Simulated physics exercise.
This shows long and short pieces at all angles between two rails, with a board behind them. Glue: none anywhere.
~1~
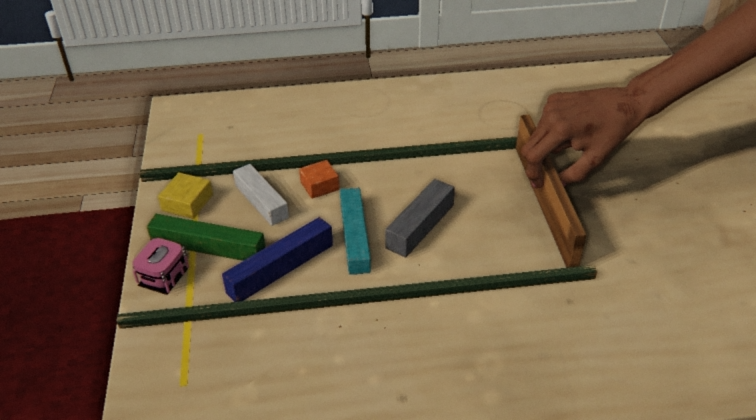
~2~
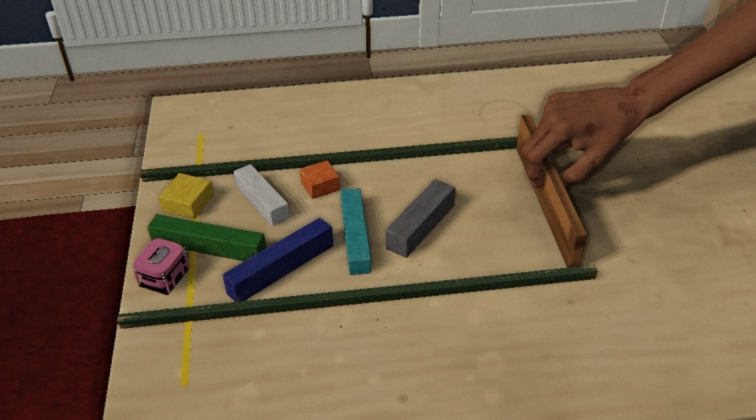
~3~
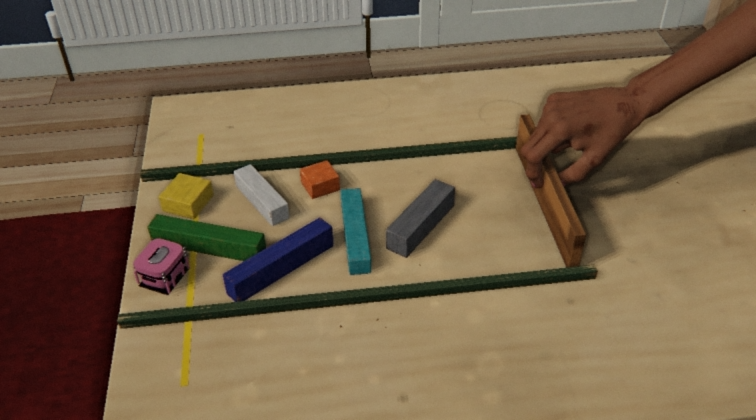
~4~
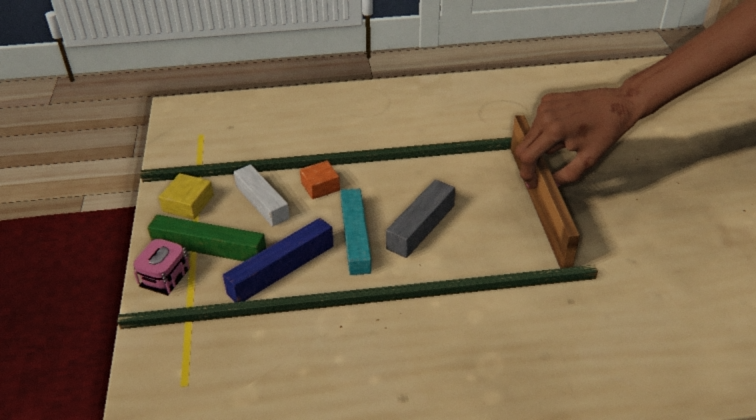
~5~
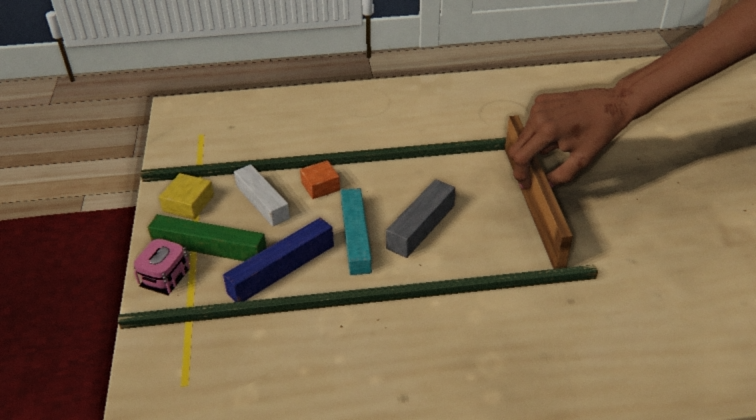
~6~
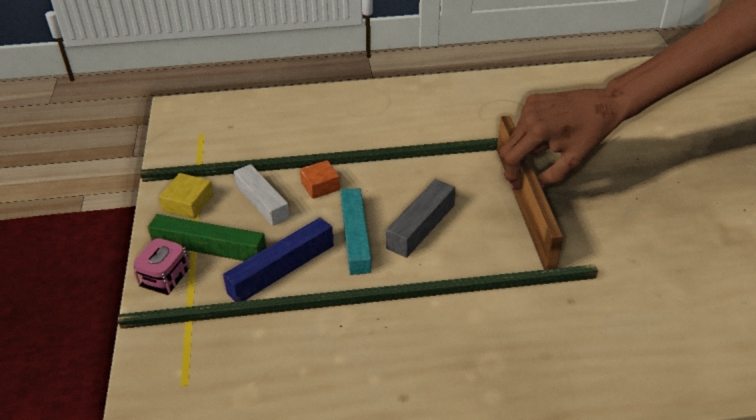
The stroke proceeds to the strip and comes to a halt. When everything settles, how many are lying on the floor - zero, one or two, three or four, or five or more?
After the push, three or four have dropped.
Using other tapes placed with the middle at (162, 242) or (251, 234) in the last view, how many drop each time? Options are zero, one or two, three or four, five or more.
First place: More than four; second place: Not one.
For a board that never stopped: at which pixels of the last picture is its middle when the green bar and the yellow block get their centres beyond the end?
Around (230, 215), then around (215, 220).
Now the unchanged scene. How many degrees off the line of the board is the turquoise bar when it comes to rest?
About 0 degrees.
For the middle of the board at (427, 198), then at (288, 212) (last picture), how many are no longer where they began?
That gives 1 for the first and 7 for the second.
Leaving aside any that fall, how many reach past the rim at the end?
I count 1 overhanging.
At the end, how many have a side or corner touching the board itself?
Count recorded: 2.
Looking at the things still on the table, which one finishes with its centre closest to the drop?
The white bar ends nearest.
Early on, none off yet; pink case at rest near (161, 266); yellow block at rest near (187, 196); green bar at rest near (207, 239).
A while later, none off yet; pink case moving near (157, 265); yellow block at rest near (187, 196); green bar travelled a little near (174, 228).
Finally, the number that fall off is three or four; lost, blue bar, green bar, yellow block and pink case.
